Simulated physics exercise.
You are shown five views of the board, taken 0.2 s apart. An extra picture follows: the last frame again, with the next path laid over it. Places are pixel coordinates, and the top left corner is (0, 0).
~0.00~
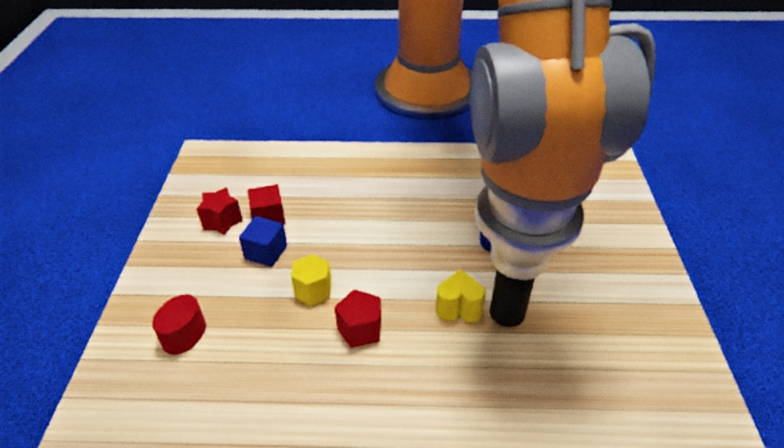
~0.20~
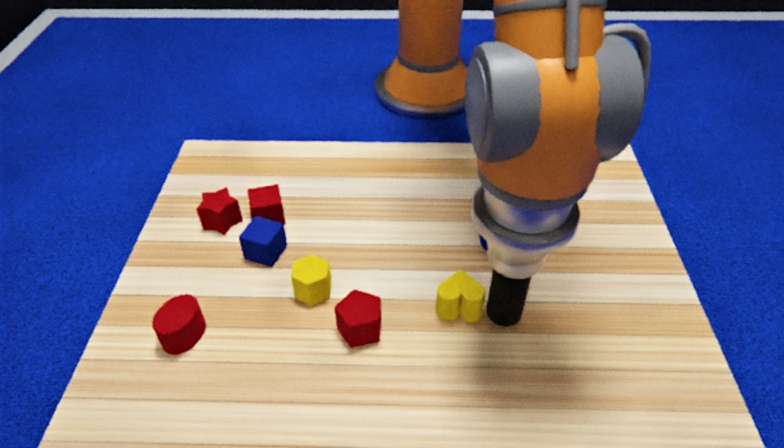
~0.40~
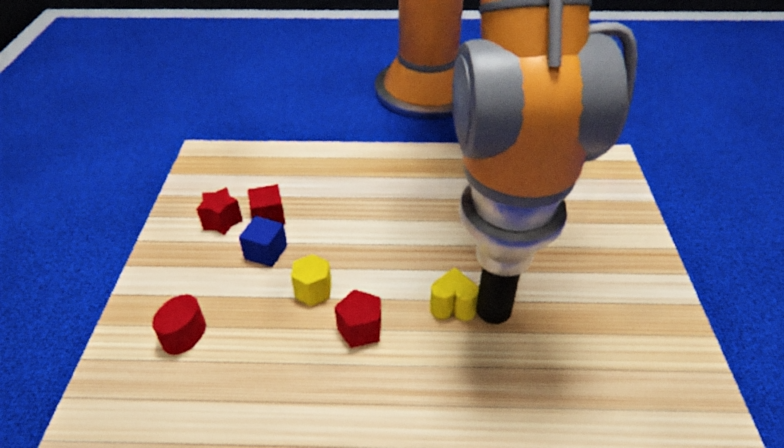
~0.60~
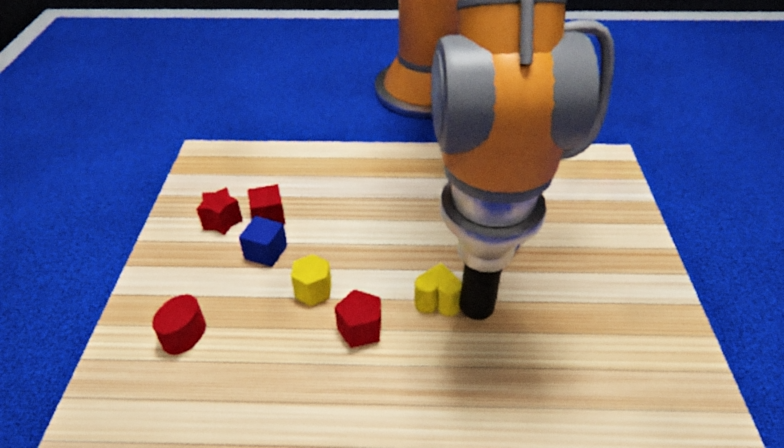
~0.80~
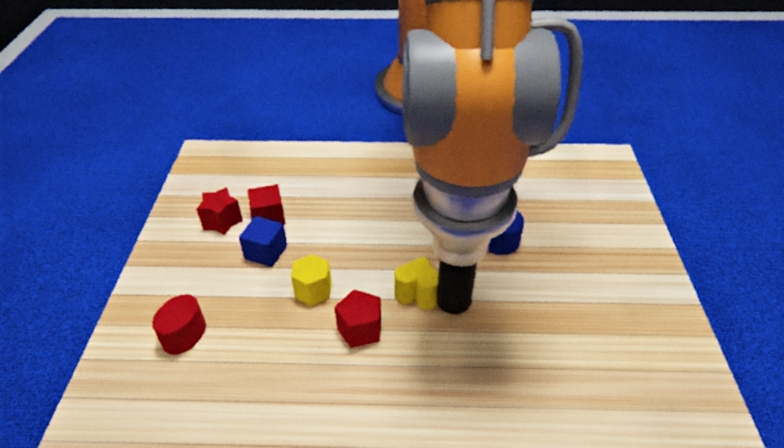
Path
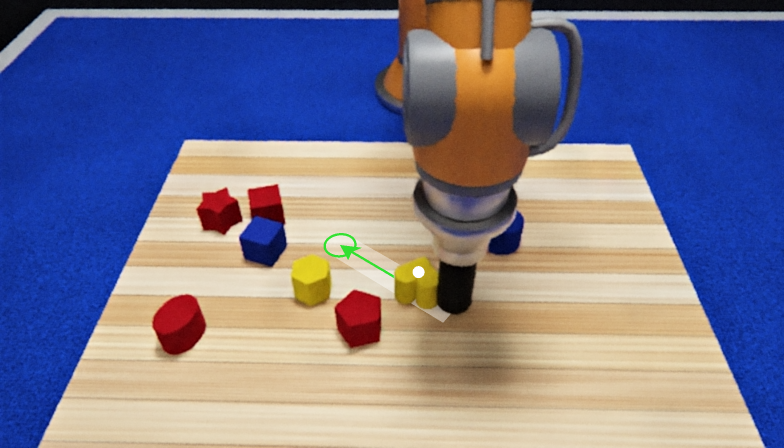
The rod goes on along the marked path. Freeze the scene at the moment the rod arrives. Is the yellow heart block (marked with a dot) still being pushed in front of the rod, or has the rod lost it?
Final position: Ahead.
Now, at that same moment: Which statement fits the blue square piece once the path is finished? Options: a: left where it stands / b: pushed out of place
a.
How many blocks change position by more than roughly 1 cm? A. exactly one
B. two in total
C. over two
Correct choice: A.
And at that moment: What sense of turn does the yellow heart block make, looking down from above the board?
Twists anticlockwise.
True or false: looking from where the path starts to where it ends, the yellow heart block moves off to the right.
This is false.
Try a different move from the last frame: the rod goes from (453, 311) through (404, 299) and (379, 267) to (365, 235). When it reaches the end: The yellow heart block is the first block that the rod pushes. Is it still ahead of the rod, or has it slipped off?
The rod still has it in front.
The drawn path runs in a line from (453, 311) to (340, 245); the dot is on the yellow heart block.
On the path given first. One third of the way, rod at (412, 276); yellow heart block at (377, 251).
Two thirds of the way, rod at (373, 254); yellow heart block at (337, 233), turned 20° anticlockwise.
At the end, rod at (339, 234); blue square piece not moved; yellow hexagon not moved; yellow heart block at (300, 224), turned 60° anticlockwise.
